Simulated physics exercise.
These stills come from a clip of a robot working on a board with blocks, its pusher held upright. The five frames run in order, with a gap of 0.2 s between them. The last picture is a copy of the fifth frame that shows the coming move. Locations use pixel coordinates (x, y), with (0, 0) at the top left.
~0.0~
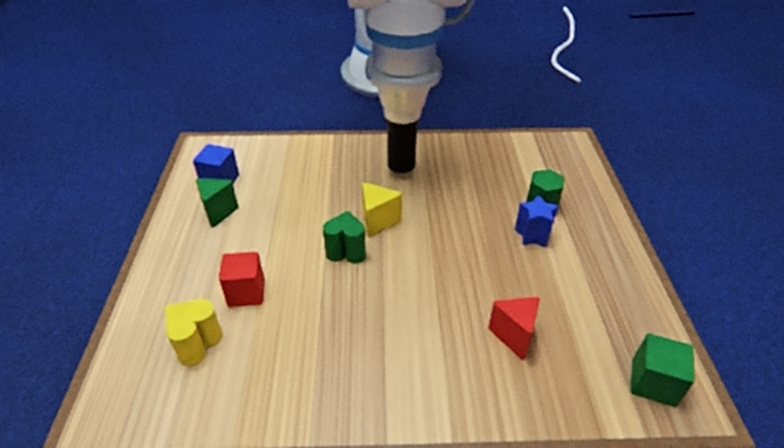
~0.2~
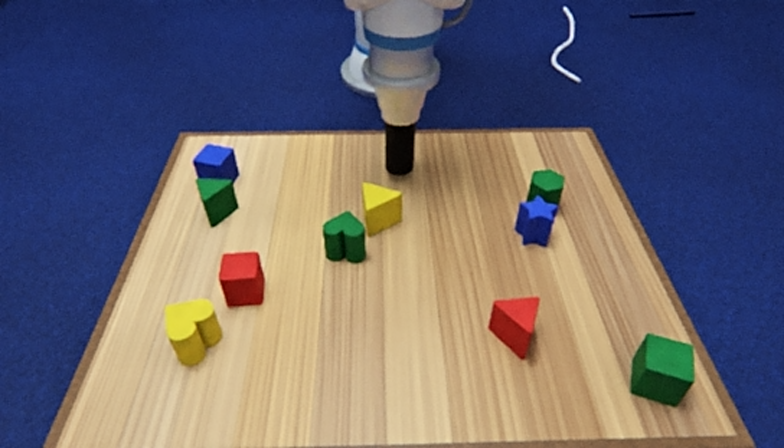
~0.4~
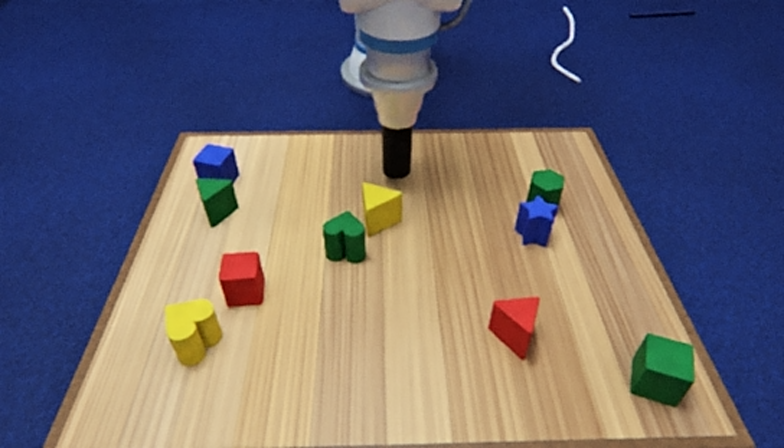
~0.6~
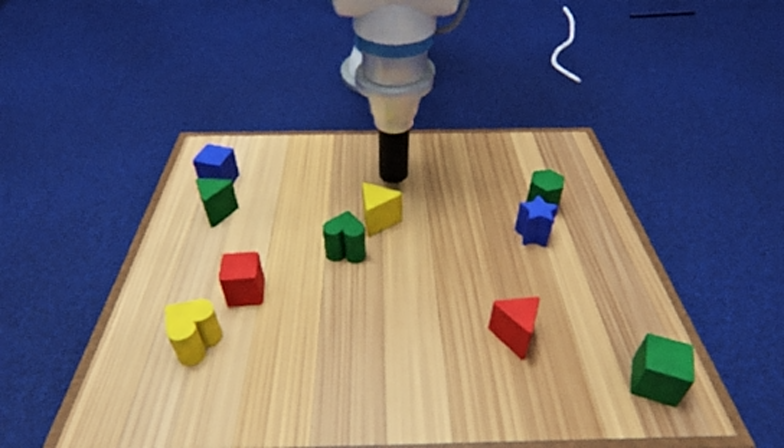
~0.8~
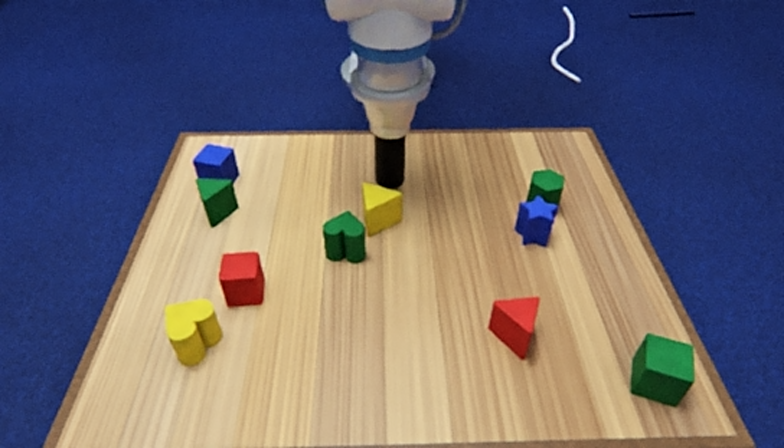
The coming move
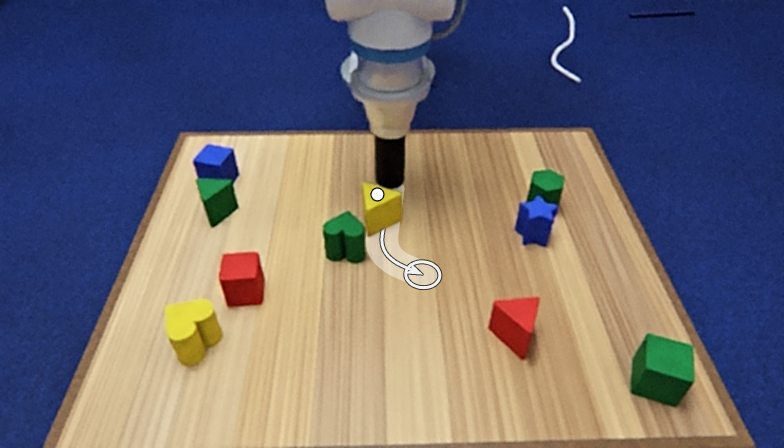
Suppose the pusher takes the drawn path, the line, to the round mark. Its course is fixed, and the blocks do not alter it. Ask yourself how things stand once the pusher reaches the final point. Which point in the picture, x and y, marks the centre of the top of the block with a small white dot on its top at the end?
At the end it should sit near (371, 250).
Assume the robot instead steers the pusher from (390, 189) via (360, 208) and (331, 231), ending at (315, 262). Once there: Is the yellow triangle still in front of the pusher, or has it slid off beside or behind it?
My answer is that the yellow triangle has slipped off.
Path on the board, from (390, 189) over (385, 218) and (385, 251) to (423, 274); the dot is on the yellow triangle.
On the path given first. One third of the way, pusher (385, 210); yellow triangle (374, 210).
Two thirds of the way, pusher (385, 243); green heart block (339, 229), turned 30° clockwise; yellow triangle (370, 245), turned 15° clockwise.
At the end, pusher (423, 266); green heart block (339, 229), turned 30° clockwise; yellow triangle (371, 250), turned 25° clockwise.
